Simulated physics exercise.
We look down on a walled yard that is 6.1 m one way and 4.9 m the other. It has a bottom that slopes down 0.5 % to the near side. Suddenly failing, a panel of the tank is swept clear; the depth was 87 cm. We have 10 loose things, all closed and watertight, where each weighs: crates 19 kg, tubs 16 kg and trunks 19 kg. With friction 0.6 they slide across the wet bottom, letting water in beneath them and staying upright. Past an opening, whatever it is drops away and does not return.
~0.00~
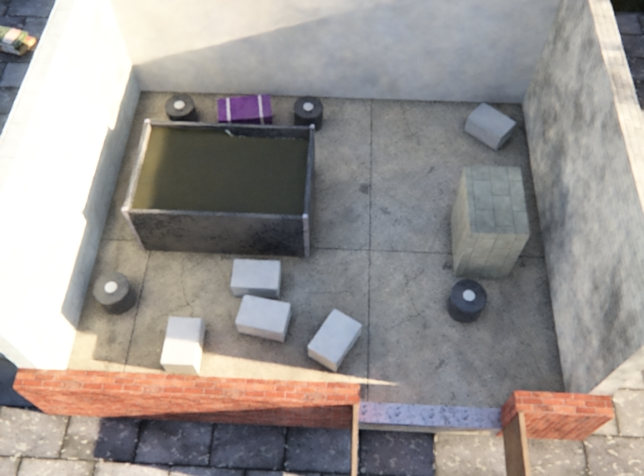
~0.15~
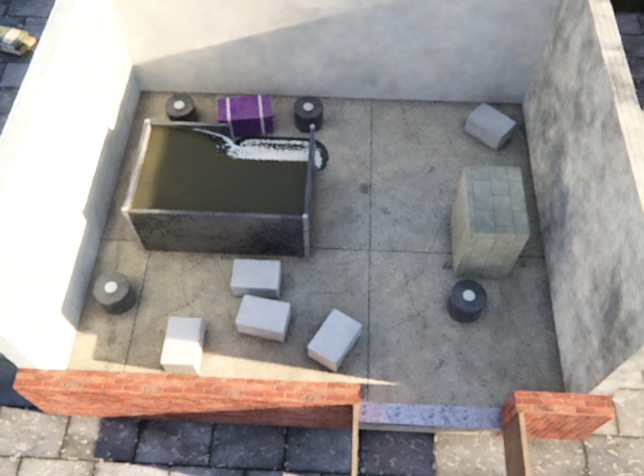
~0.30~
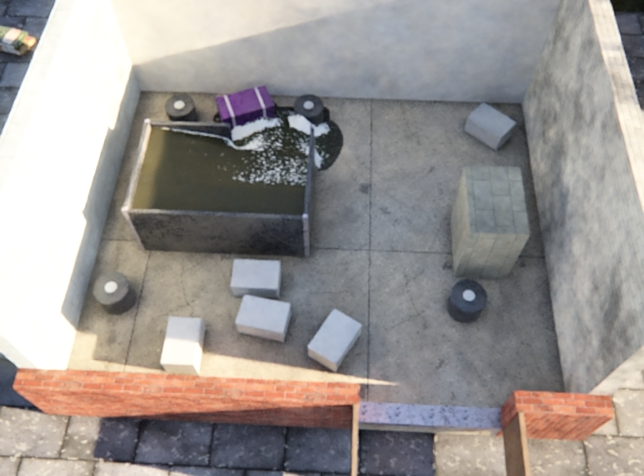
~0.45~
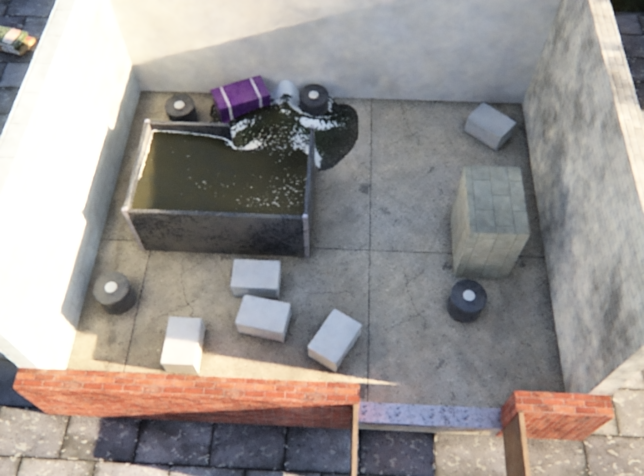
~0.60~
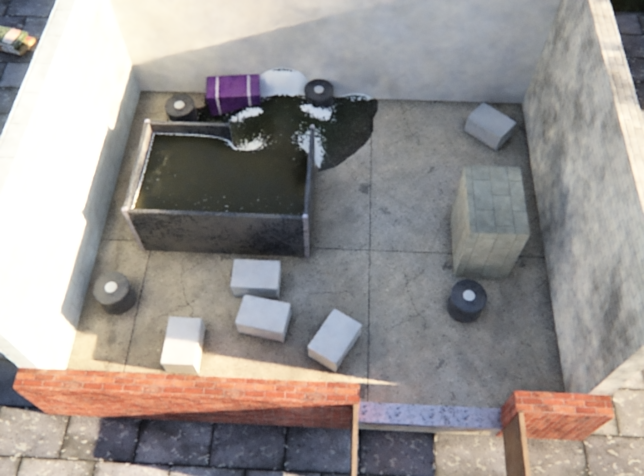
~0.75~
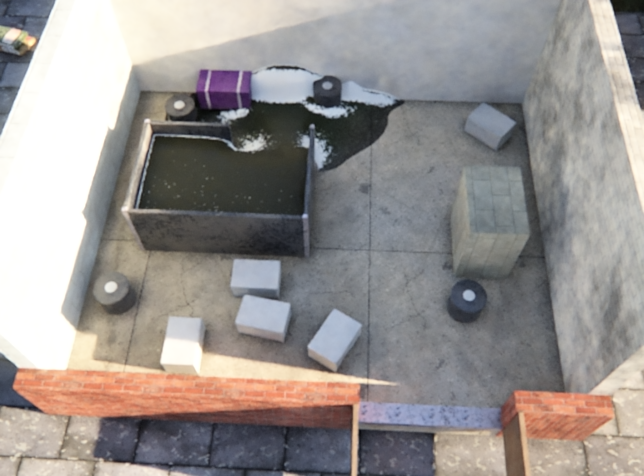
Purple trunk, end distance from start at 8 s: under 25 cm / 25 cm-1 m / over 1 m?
I'd bet it heads off a long way.
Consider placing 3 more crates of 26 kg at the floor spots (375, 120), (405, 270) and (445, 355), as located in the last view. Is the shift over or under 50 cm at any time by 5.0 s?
Taking them in order: Far enough, not far enough and not far enough.
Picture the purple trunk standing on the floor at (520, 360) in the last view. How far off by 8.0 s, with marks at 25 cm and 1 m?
By that time it is swept a long way.
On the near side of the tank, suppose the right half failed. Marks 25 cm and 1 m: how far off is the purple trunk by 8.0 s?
Afterwards the purple trunk glides a modest way.
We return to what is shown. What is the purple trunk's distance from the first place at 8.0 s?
Around 350 cm from the start.
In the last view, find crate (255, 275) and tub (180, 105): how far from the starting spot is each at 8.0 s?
In that order: 20 cm, 300 cm.
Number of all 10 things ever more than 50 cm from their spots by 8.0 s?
Count: 8.
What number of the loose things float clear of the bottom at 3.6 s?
3 at that moment.
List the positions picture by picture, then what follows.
The first frame shows the purple trunk at (244, 107) rests on the ground; 3.0 m2 under water; 0 of 10 have shifted.
The second frame shows the purple trunk at (244, 107), on the bottom; 3.8 m2 under water; 0 of 10 have shifted.
The third frame shows the purple trunk at (244, 102) rests on the ground, 11 cm from its start; 4.5 m2 under water; 1 of 10 have shifted.
The fourth frame shows the purple trunk at (240, 92) rests on the ground, 30 cm from its start; 5.5 m2 under water; 2 of 10 have shifted.
The fifth frame shows the purple trunk at (233, 86) rests on the ground, 44 cm from its start; 6.4 m2 under water; 2 of 10 have shifted.
The sixth frame shows the purple trunk at (224, 81), on the bottom, 55 cm from its start; 6.7 m2 under water; 2 of 10 have shifted.
After 1.6 s the purple trunk is near (178, 106), 1.0 m from its start, afloat; 0 of 10 are out; 1 afloat.
After 3.6 s the purple trunk is near (136, 141), 1.7 m from its start, afloat; 0 of 10 are out; 3 afloat.
After 5.6 s the purple trunk is near (94, 327), 3.9 m from its start, afloat; 0 of 10 are out; 4 afloat.
After 8.0 s the purple trunk is near (237, 334), 3.7 m from its start, afloat; 0 of 10 are out; 5 afloat.
